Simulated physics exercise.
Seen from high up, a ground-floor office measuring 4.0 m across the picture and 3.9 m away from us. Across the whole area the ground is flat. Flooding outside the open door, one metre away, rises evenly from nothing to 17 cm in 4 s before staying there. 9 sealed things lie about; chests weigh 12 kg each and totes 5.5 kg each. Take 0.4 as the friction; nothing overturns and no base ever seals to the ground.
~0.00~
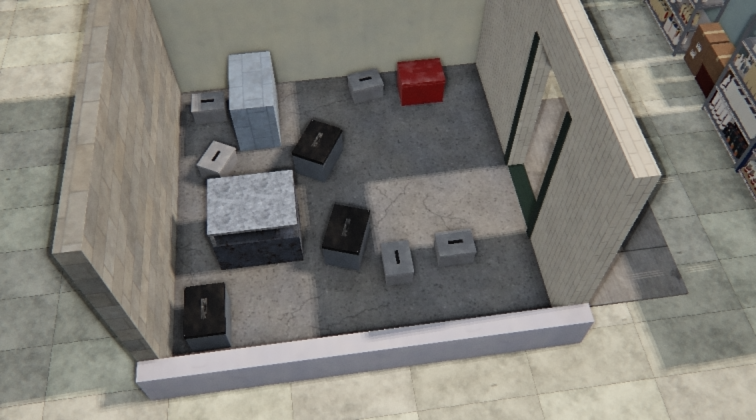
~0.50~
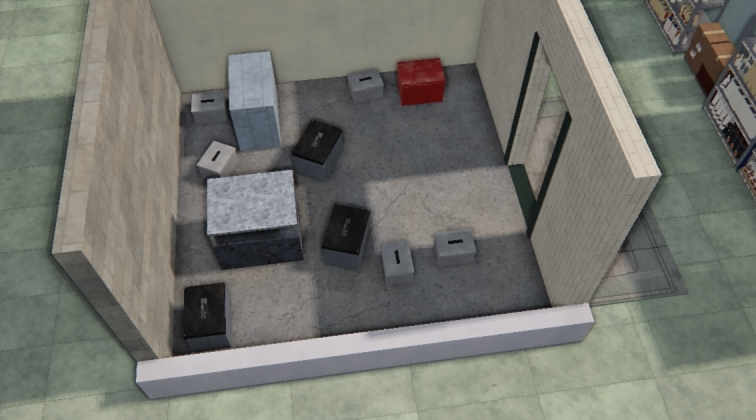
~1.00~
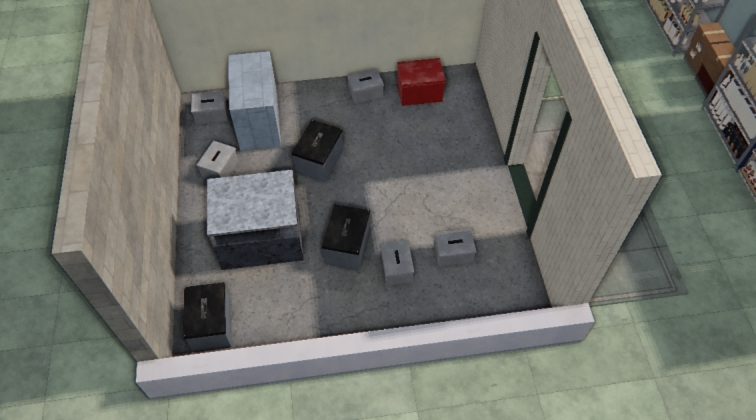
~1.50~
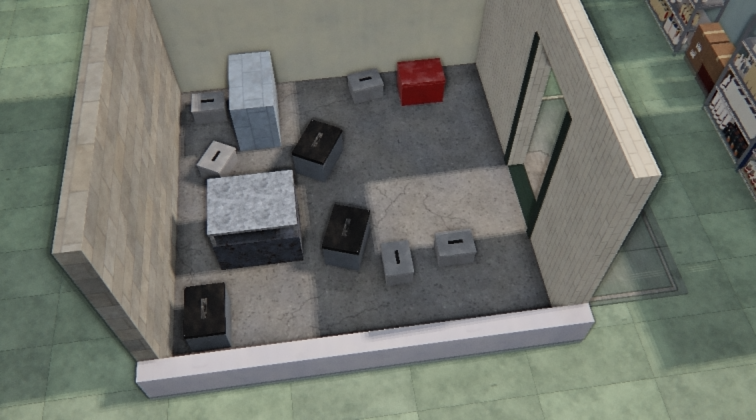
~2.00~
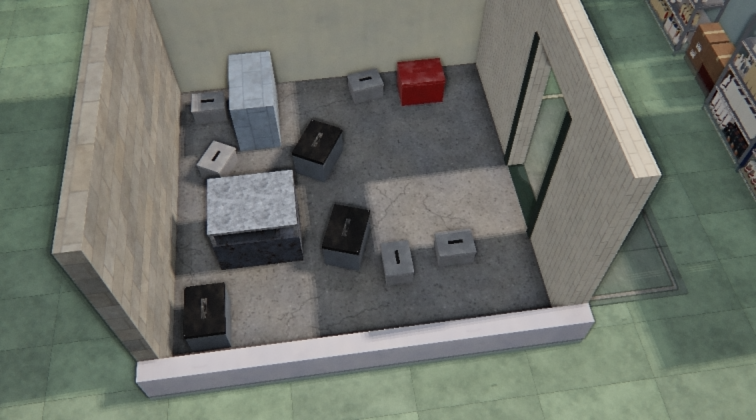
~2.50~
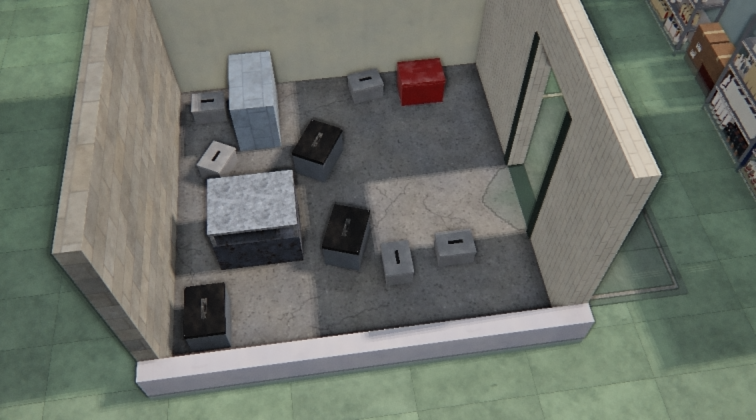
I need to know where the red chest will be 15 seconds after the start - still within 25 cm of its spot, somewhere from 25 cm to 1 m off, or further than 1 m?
Close by.
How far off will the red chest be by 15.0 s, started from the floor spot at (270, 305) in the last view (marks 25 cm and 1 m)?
Well, it gets a small push.
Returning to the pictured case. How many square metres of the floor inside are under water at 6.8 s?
Close to 11.0 m2, I'd say.
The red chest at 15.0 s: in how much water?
Roughly 5 cm.
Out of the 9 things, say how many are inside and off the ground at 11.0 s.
I count 7.
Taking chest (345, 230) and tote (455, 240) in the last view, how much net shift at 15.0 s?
The first is 140 cm from its start, the second 30 cm.
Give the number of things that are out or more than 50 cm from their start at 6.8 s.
I make it 2 by then.
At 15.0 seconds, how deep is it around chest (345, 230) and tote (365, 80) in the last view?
Depths: Near 10 cm, then near 5 cm.
After 3.5 s the red chest is near (421, 71), 0.0 m from its start, aground; 0 afloat.
After 6.8 s the red chest is near (421, 71), 0.0 m from its start, aground; 1 afloat.
After 11.0 s the red chest is near (421, 71), 0.0 m from its start, aground; 7 afloat.
After 15.0 s the red chest is near (423, 71), 0.0 m from its start, aground; 8 afloat.
